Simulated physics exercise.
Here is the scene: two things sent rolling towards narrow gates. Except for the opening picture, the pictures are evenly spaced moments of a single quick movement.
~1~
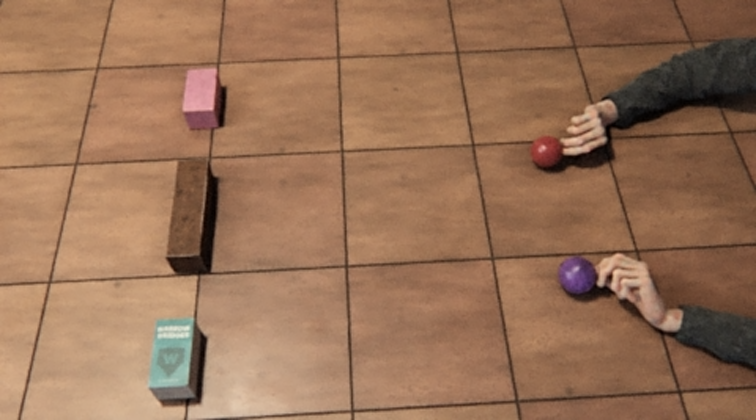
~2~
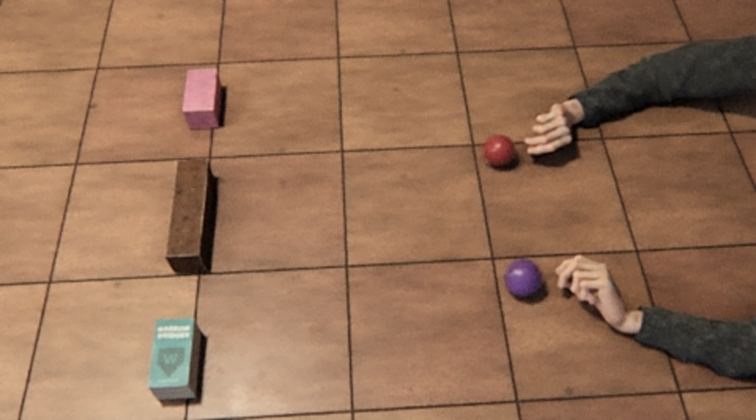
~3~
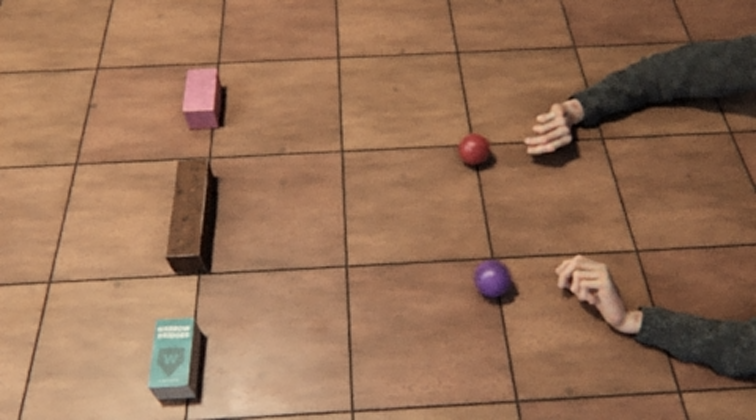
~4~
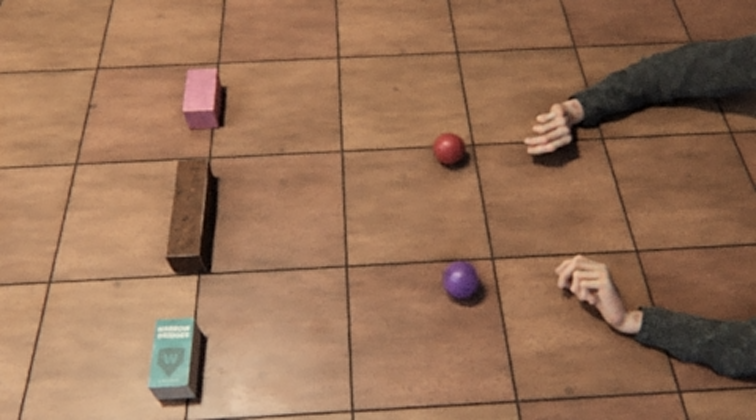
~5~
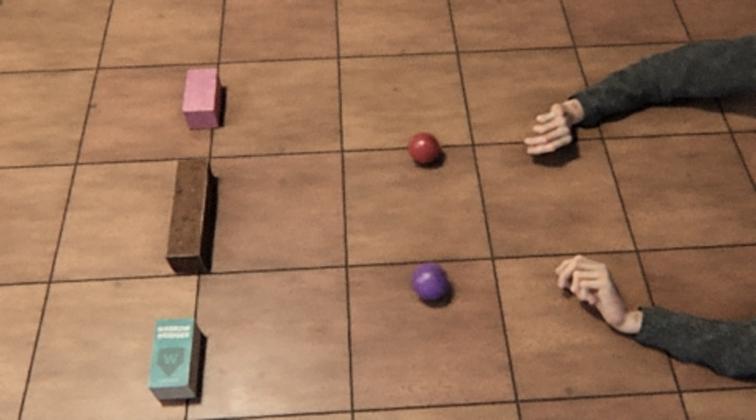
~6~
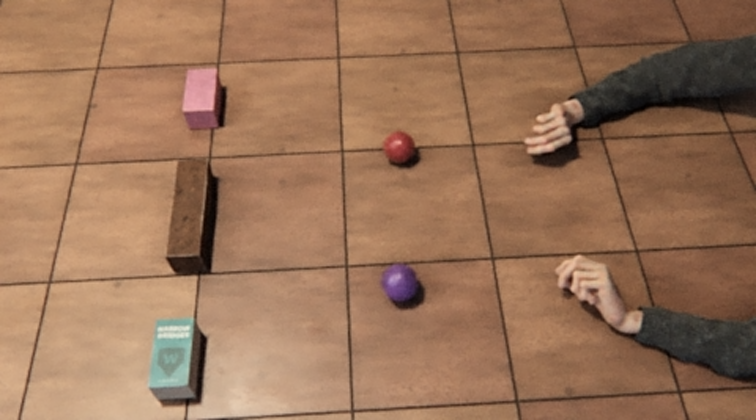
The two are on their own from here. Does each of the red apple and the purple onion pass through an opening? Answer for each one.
Answer - red apple: Yes, purple onion: Yes.
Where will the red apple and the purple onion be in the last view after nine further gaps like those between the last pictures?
They'll be at (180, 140) and (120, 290) respectively.
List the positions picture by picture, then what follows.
The first picture shows red apple (547, 151) under the hand; purple onion (577, 275) under the hand; brown brick (191, 214).
The second picture shows red apple (499, 150); purple onion (523, 278).
The third picture shows red apple (474, 149); purple onion (492, 279).
The fourth picture shows red apple (449, 148); purple onion (461, 280).
The fifth picture shows red apple (424, 148); purple onion (430, 281).
The sixth picture shows red apple (400, 147); purple onion (400, 282); turquoise book (176, 359).
Then, 0.64 s after the last picture, red apple heading on near (17, 135); purple onion heading on.
By the end, the red apple gets between the blocks; the purple onion gets between the blocks.
